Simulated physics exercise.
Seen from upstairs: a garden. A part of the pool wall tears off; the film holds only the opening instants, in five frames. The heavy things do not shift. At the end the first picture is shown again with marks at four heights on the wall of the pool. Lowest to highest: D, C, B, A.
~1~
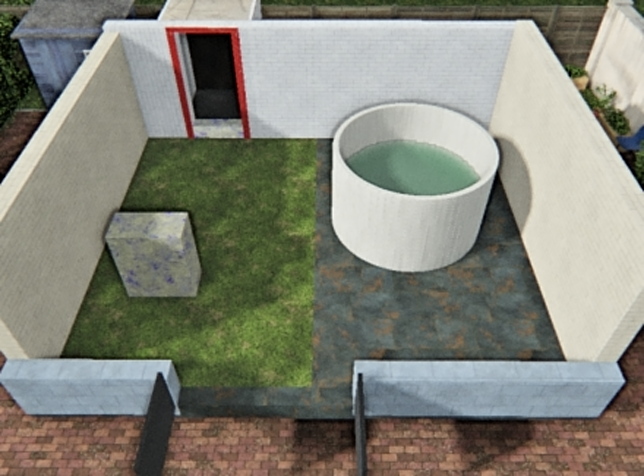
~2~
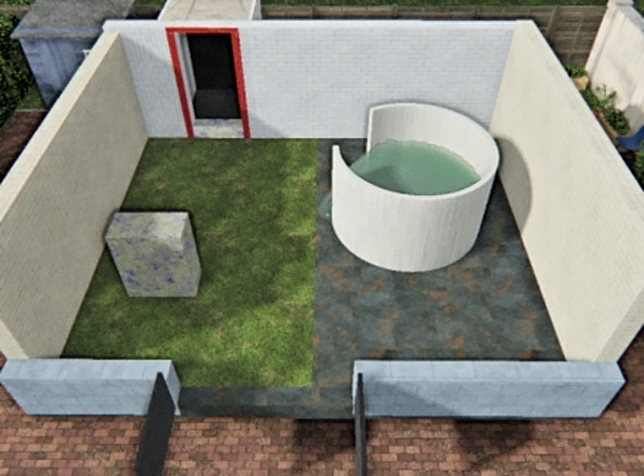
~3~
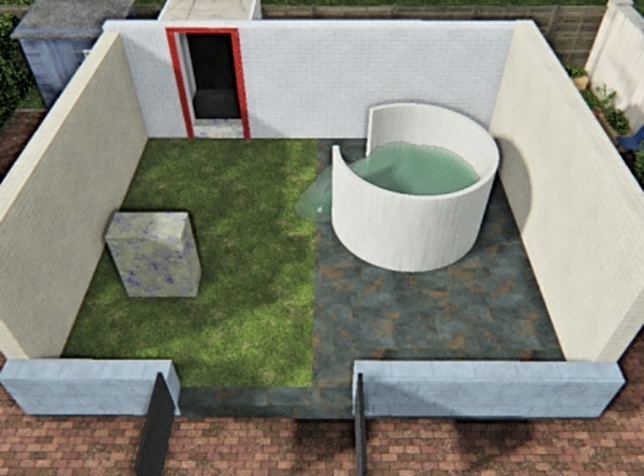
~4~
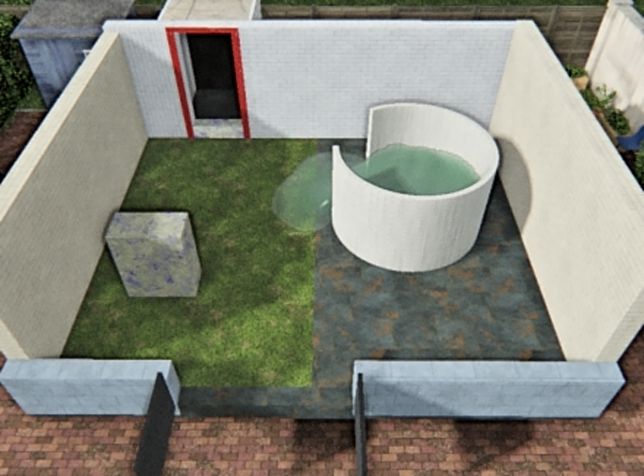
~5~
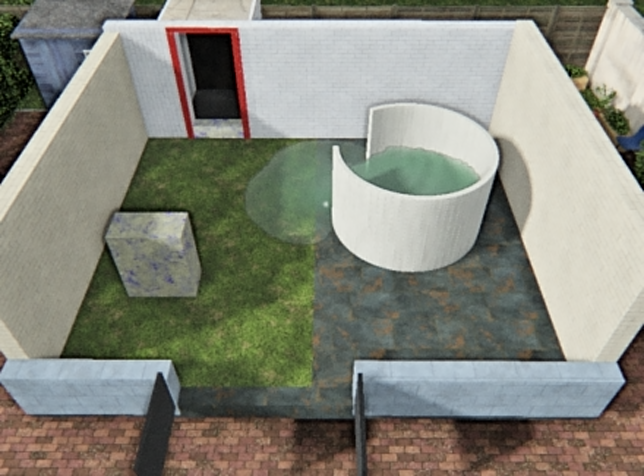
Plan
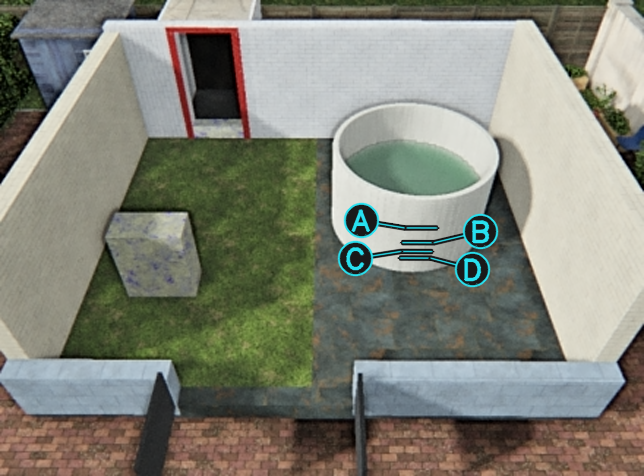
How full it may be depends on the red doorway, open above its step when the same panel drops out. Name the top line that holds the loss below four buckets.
A.
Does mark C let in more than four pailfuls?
No.
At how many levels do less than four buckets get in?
All four.
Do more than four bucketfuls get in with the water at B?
No, not at all.
In cyan, A at (420, 227); B at (418, 242); C at (416, 251); D at (415, 258); from the bottom up D, C, B, A.
If A is chosen, a bucket or two gets in.
If B is chosen, nothing gets over.
If C is chosen, nothing gets over.
If D is chosen, nothing gets over.
